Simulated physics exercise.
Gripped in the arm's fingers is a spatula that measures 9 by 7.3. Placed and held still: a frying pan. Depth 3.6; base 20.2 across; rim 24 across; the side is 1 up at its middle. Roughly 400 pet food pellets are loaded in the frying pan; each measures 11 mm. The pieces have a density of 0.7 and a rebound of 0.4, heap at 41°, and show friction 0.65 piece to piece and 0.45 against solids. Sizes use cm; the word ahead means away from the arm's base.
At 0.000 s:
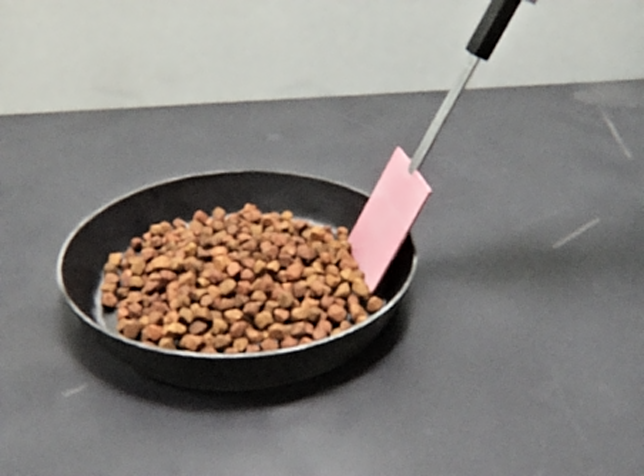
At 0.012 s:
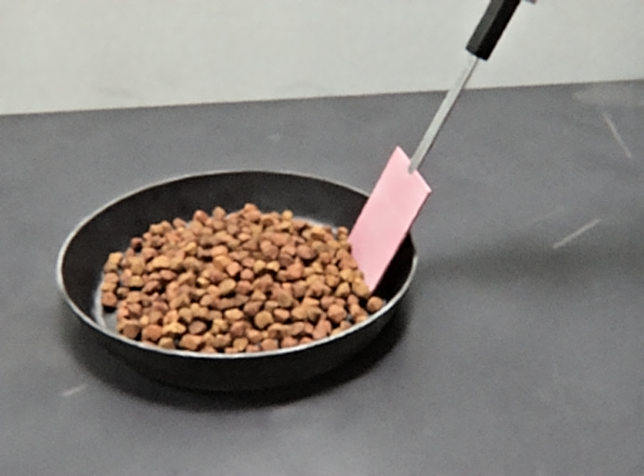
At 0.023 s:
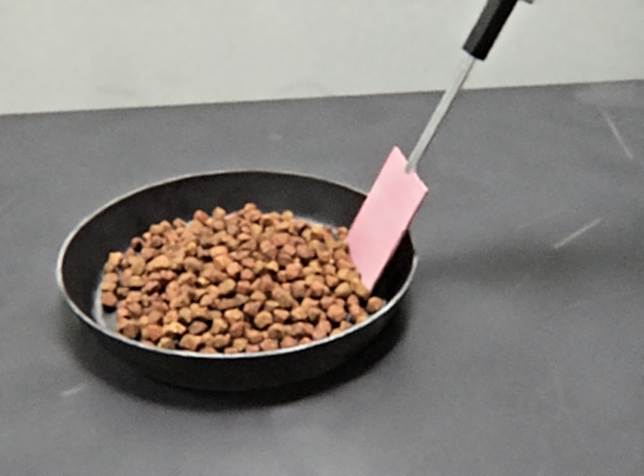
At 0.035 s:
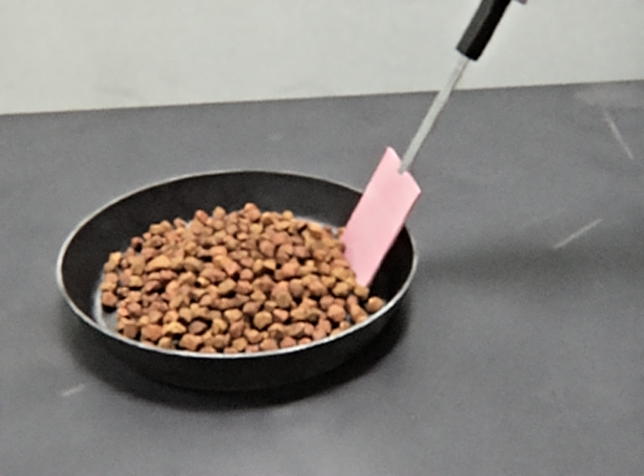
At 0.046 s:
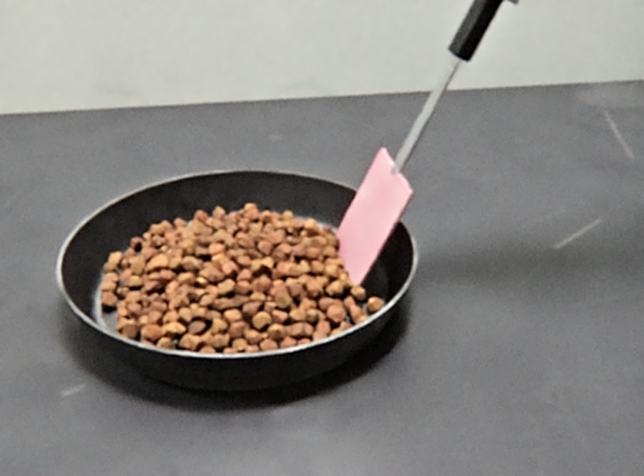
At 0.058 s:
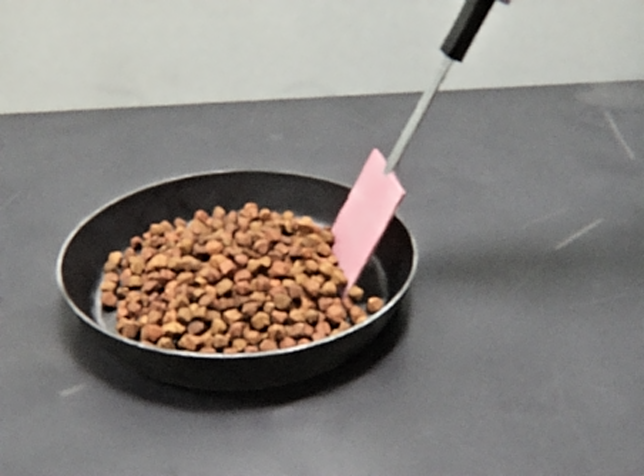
To begin with, a pink spatula with a black handle rests, tilted, against the right side of a heap of brown pet food pellets in a black frying pan. It then slides slowly a short way left, nudging the nearby pellets slightly, while the pan stays still on the dark surface.
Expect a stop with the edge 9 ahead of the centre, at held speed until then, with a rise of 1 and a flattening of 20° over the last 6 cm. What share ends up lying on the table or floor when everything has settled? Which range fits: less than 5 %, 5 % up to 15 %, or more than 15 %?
The range that fits is 5 % up to 15 %.
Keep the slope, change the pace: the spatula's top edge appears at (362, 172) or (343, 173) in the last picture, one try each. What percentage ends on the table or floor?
I'd estimate close to 20 and 30 in a hundred.
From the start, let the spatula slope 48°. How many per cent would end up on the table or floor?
Somewhere around 5 per cent would end on the table or floor.
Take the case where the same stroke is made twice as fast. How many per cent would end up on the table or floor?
In that case, close to 15 per cent.
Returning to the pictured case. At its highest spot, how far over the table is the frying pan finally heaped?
It reaches roughly 6.0 cm.
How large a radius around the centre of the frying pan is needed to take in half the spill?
Distance, approx.: 16 cm.
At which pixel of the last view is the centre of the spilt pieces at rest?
Pixel estimate: About (29, 291).
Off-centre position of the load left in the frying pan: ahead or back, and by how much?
Ahead, by around 4.5 cm.
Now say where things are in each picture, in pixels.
The first picture shows the spatula top edge at (414, 168), sloping 65°; upper third of the load around (246, 264), from x 110 to 375, top at y 210; 404 in the frying pan.
The second picture shows the spatula top edge at (414, 168), sloping 65°; upper third of the load around (246, 264), from x 110 to 375, top at y 210.
The third picture shows the spatula top edge at (411, 168), sloping 65°; upper third of the load around (245, 264), from x 110 to 375, top at y 210.
The fourth picture shows the spatula top edge at (404, 169), sloping 65°; upper third of the load around (248, 264), from x 110 to 375, top at y 210.
The fifth picture shows the spatula top edge at (397, 169), sloping 65°; upper third of the load around (253, 264), from x 110 to 375, top at y 210.
The sixth picture shows the spatula top edge at (389, 170), sloping 65°; upper third of the load around (251, 263), from x 110 to 375, top at y 210; 404 in the frying pan.
After 0.18 s, sloping 65°, highest piece 4 above the table; 404 in the frying pan.
After 0.30 s, sloping 58°, highest piece 6 above the table; 399 in the frying pan, 5 on the blade or in flight.
After 0.56 s, sloping 45°, highest piece 5 above the table; 363 in the frying pan, 40 on the table or floor, 1 on the blade or in flight.
After 1.61 s, sloping 45°, highest piece 5 above the table; 363 in the frying pan, 41 on the table or floor.
In the end, 363 in the frying pan, 41 on the table or floor. That is 10 % on the table or floor.
